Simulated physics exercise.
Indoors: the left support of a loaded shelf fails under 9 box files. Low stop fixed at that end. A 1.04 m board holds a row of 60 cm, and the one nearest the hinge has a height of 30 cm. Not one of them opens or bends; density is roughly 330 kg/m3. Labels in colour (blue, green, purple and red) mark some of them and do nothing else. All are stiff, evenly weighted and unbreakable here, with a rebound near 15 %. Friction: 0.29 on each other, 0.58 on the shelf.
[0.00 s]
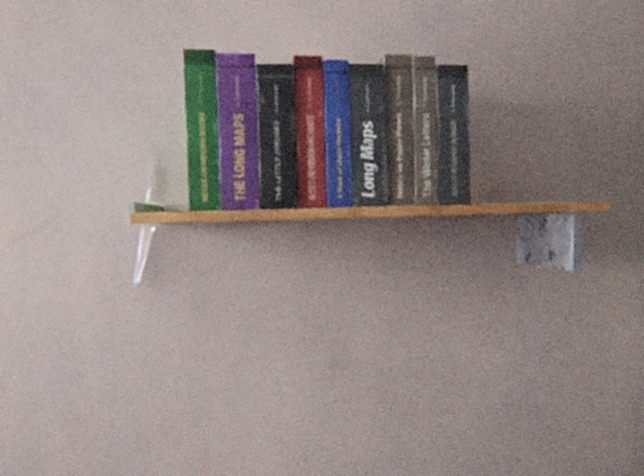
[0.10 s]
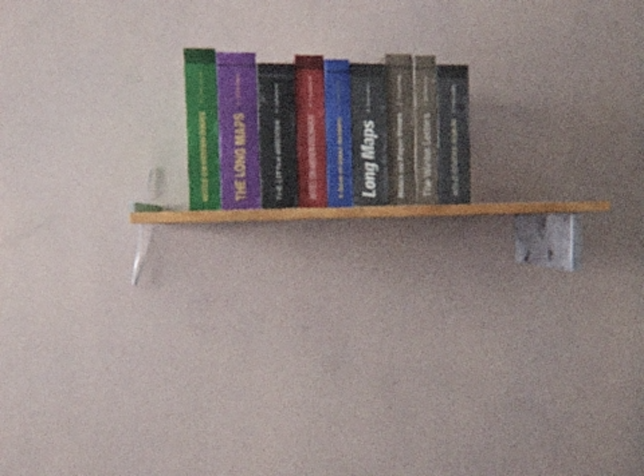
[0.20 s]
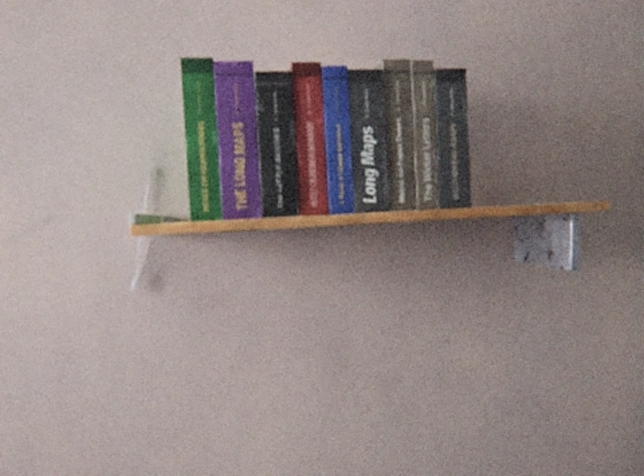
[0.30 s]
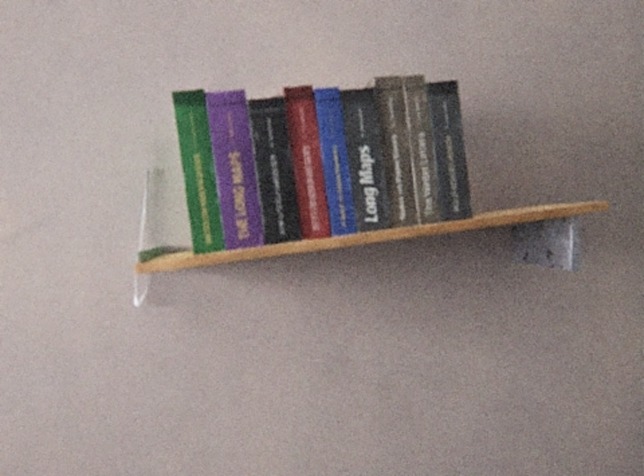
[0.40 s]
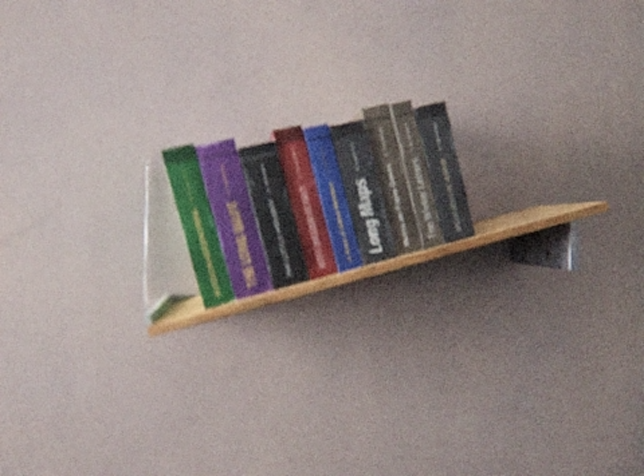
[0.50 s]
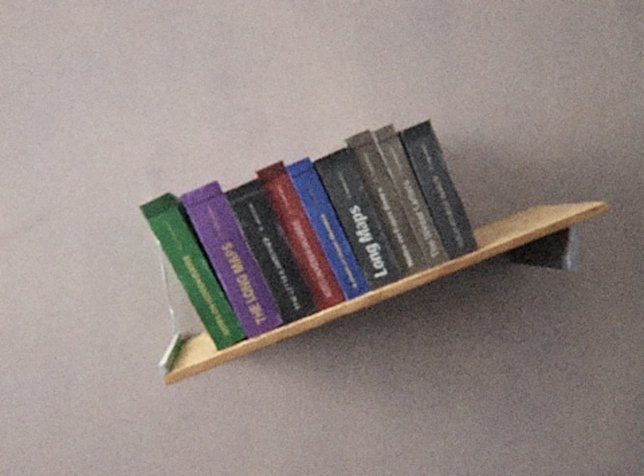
On a plain grey wall, a wooden shelf holds an upright row of coloured and dark book-like files, level at first. Its left end then sinks while the right end stays at its bracket, the slope steepening steadily. The row rides down with the board, and lastly the files lean a little further left.
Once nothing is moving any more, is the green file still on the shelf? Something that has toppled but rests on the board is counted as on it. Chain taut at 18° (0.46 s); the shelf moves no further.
No, it has come off.
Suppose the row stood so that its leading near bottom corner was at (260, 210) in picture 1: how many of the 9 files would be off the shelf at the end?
My answer would be 0.
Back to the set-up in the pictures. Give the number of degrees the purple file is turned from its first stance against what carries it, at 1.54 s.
Angle from initial pose, roughly 100 deg - estimate.
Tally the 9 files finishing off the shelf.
Exactly 3 of them.
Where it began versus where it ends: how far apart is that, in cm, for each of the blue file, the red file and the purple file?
Blue 40, red 50, purple 140.
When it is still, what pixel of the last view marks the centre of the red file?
Near pixel (181, 331).
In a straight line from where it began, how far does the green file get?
I'd say close to 145 cm away from its start.
After 0.64 s, none of the 9 files off the shelf, 9 disturbed; green file 30° from how it stood; purple file 21° from how it stood.
After 0.90 s, 1 of the 9 files off the shelf; green file upside down; red file 41° from how it stood.
After 1.22 s, 2 of the 9 files off the shelf; green file on its side; purple file upside down.
After 1.54 s, 3 of the 9 files off the shelf; green file on its side; purple file on its side.
In the end (1.9 s), 3 of the 9 files off the shelf; green file on its side; purple file on its side; red file on its side.
